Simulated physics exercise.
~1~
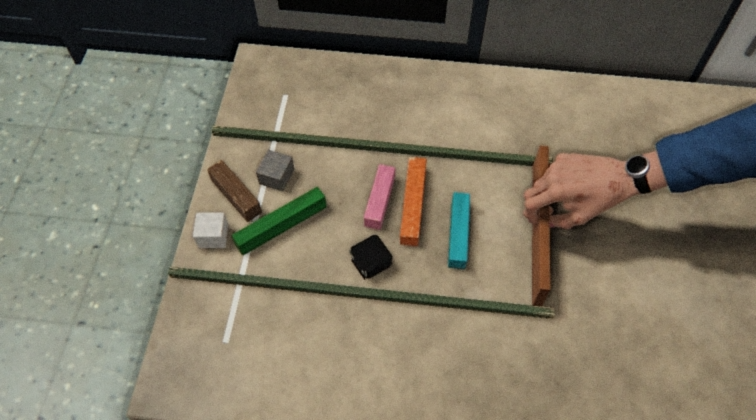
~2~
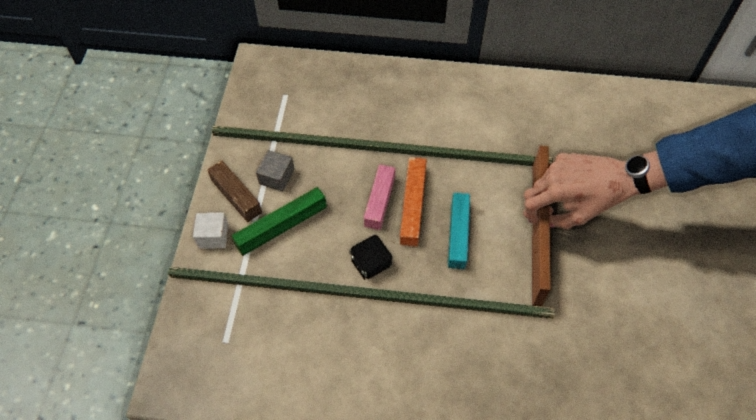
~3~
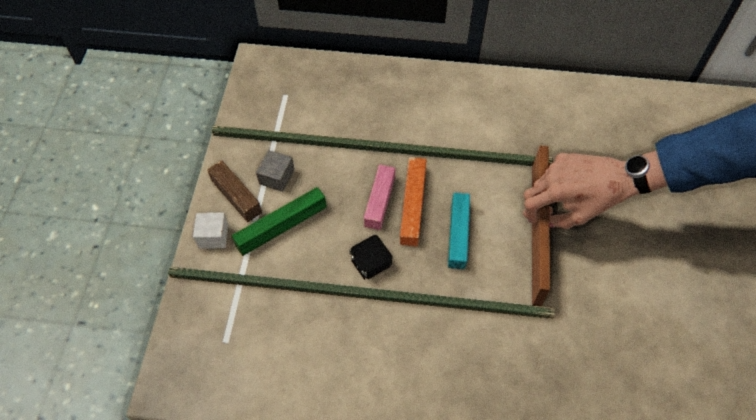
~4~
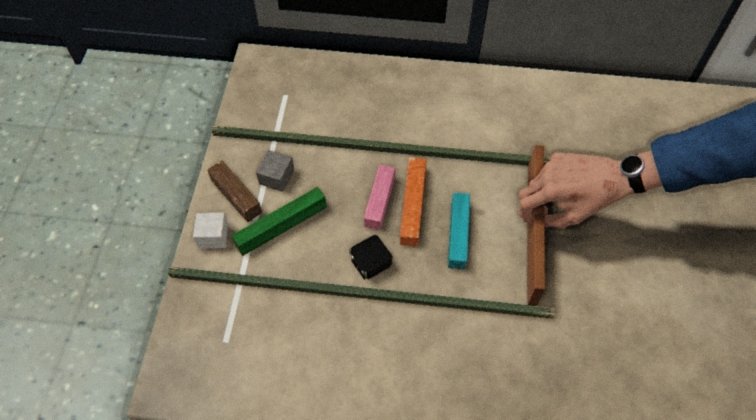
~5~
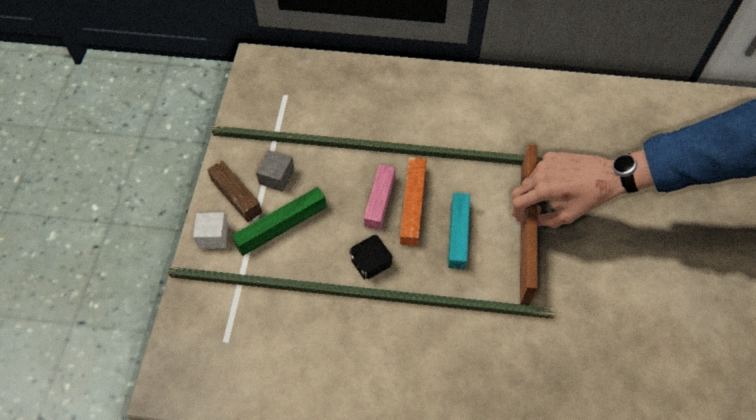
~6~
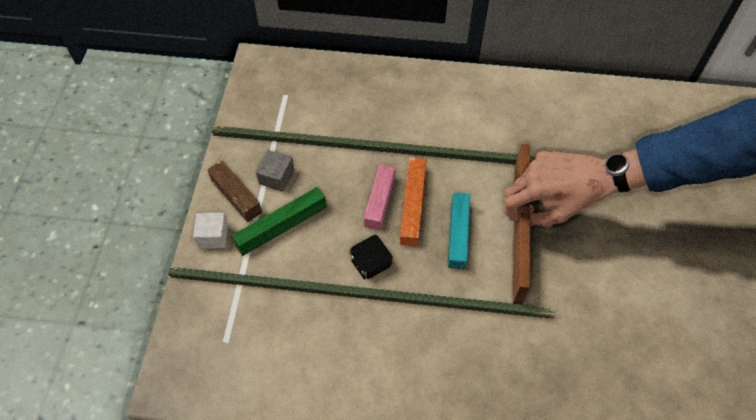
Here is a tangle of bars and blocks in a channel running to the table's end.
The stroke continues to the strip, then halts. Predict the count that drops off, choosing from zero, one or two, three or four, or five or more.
The count is one or two.
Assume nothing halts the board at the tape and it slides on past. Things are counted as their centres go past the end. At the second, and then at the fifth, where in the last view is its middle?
At (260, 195) for the second, at (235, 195) for the fifth.
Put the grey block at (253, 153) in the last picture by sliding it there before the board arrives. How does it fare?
It stays put.
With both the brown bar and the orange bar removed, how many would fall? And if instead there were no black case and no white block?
The first removal gives 0, the second gives 1.
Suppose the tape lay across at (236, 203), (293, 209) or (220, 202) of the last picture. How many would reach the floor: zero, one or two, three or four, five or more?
Count per stopping tape, as listed: Three to four, none at all, 5 or more.
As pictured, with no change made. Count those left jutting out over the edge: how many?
Overhanging ones - 3.
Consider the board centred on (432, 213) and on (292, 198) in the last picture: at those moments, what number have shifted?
Tally at point one: 2; at point two: 8.
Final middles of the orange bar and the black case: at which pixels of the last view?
The first near (238, 182), the second near (229, 258).
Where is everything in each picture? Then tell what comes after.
The first picture shows white block (211, 231); brown bar (235, 191); grey block (275, 170); board (541, 223); tape (259, 206).
The second picture shows brown bar (235, 191); black case (371, 258).
The third picture shows grey block (276, 171); pink bar (380, 197).
The fourth picture shows white block (211, 231); board (536, 223).
The fifth picture shows brown bar (235, 191); turquoise stick (459, 230).
The sixth picture shows white block (211, 231); brown bar (235, 191); grey block (276, 171); board (522, 222); tape (259, 206).
A little later, none off yet; white block at rest near (211, 231); brown bar at rest near (235, 191); grey block at rest near (276, 171).
When it is over, the number that fall off is one or two; down, brown bar.
